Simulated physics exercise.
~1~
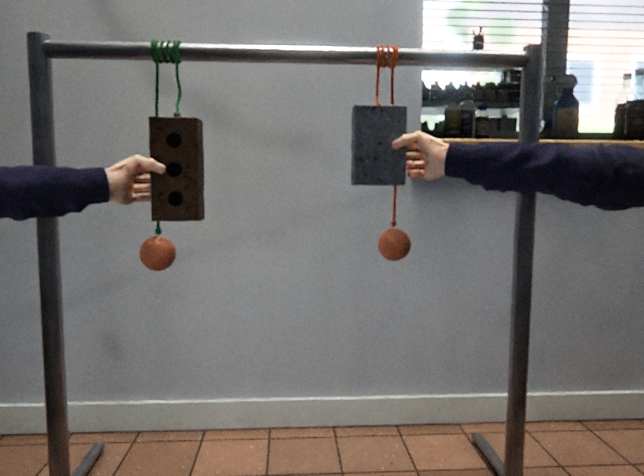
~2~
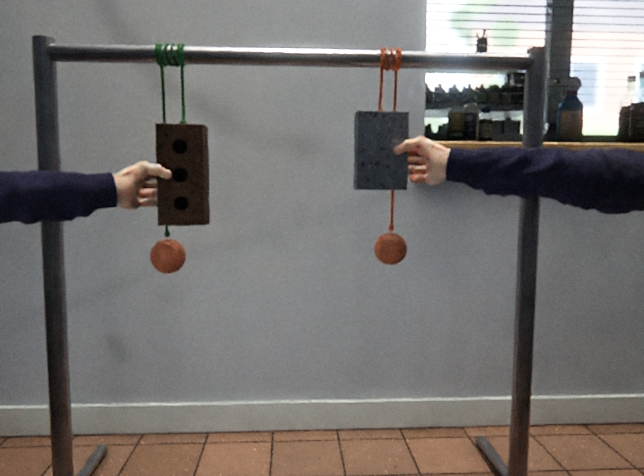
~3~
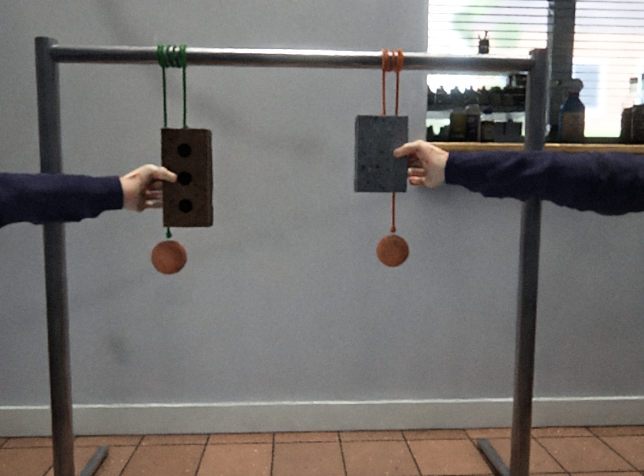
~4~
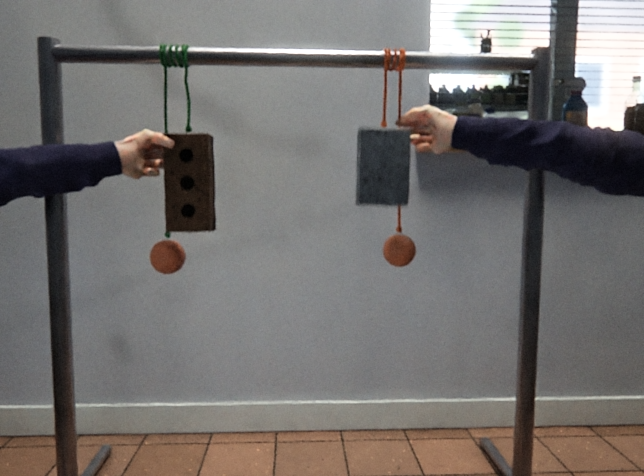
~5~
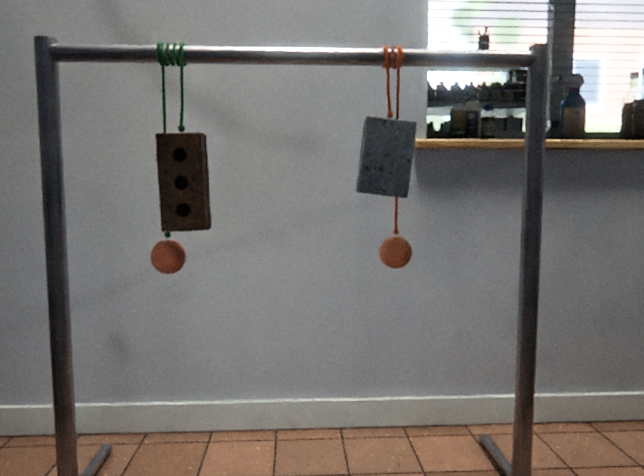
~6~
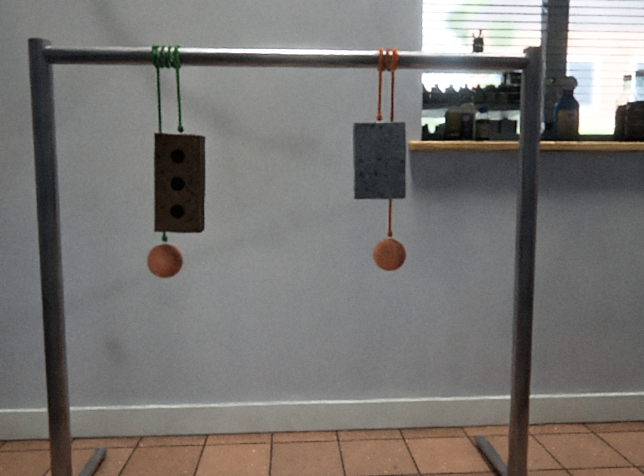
A dark brick with three holes and a grey paver hung from a metal rail on green and orange laces, an orange ball dangling beneath each. Two hands steadied them, then let go and withdrew, and both blocks stayed hanging.
